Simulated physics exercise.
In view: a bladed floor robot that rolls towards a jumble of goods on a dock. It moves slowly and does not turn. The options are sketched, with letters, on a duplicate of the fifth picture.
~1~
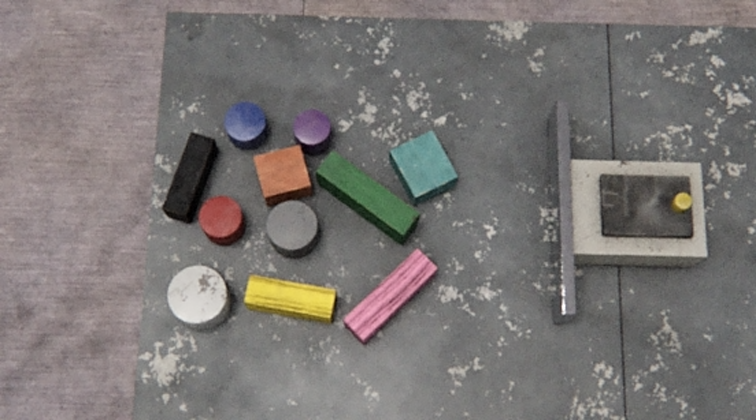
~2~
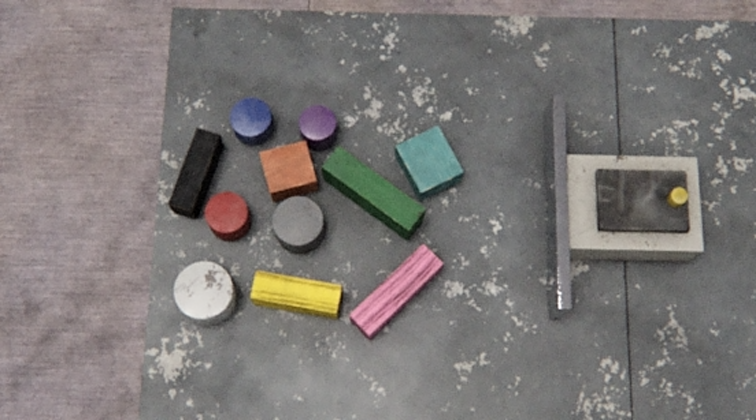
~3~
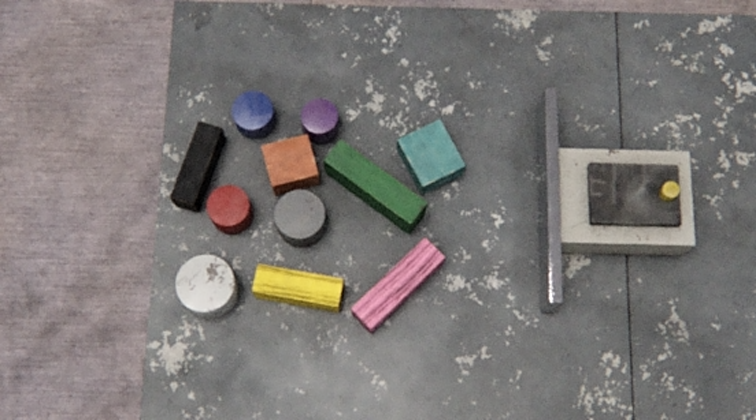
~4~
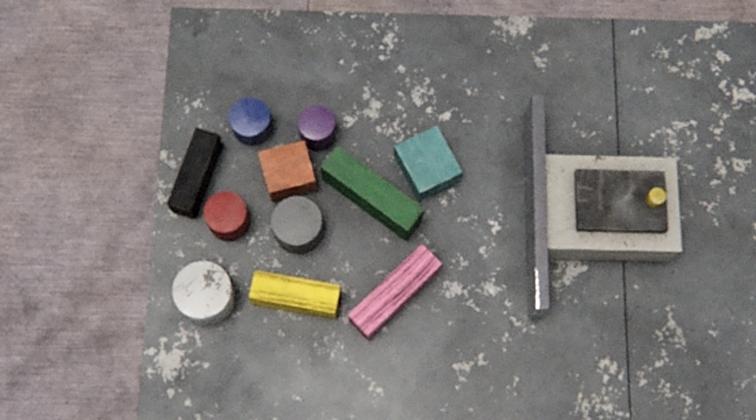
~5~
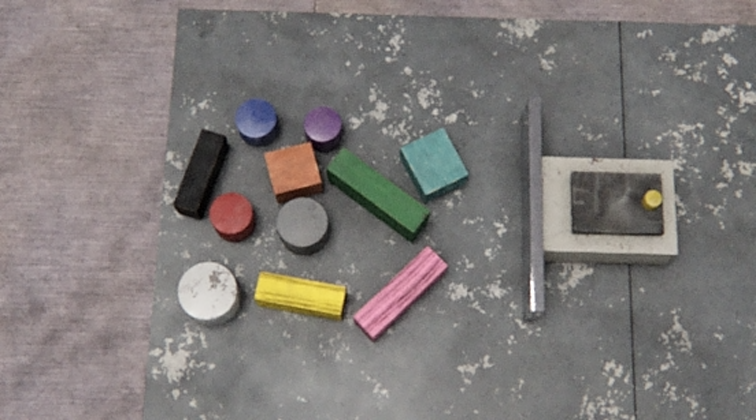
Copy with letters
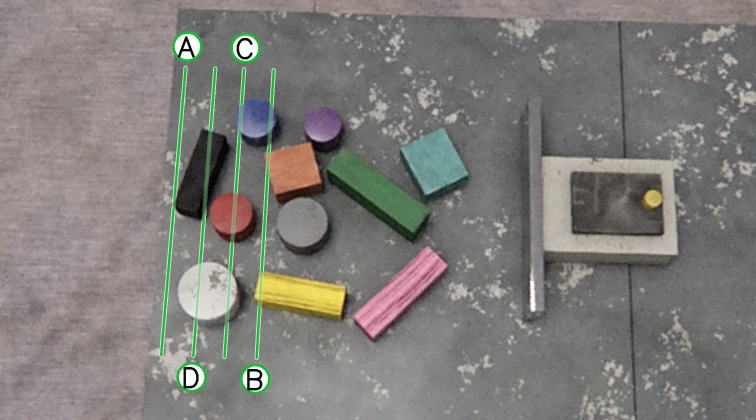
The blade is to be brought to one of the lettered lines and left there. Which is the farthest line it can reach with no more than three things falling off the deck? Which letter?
The farthest such stop is B.
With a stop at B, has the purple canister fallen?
By then, no.
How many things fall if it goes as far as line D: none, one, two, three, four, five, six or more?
Six or more.
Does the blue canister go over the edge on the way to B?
No.
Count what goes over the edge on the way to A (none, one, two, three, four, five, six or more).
In all, six or more.
On the copy, A at (174, 206); B at (265, 208); C at (235, 207); D at (205, 207).
On B. First, robot (512, 200); pink stick (386, 299); turquoise crate (405, 155).
Then, robot (415, 197); white canister (188, 296); red canister (211, 234).
Finally, robot (340, 195); white canister over the edge; black stick over the edge; two fallen.
By contrast, A drops eleven; C drops five; D drops nine.
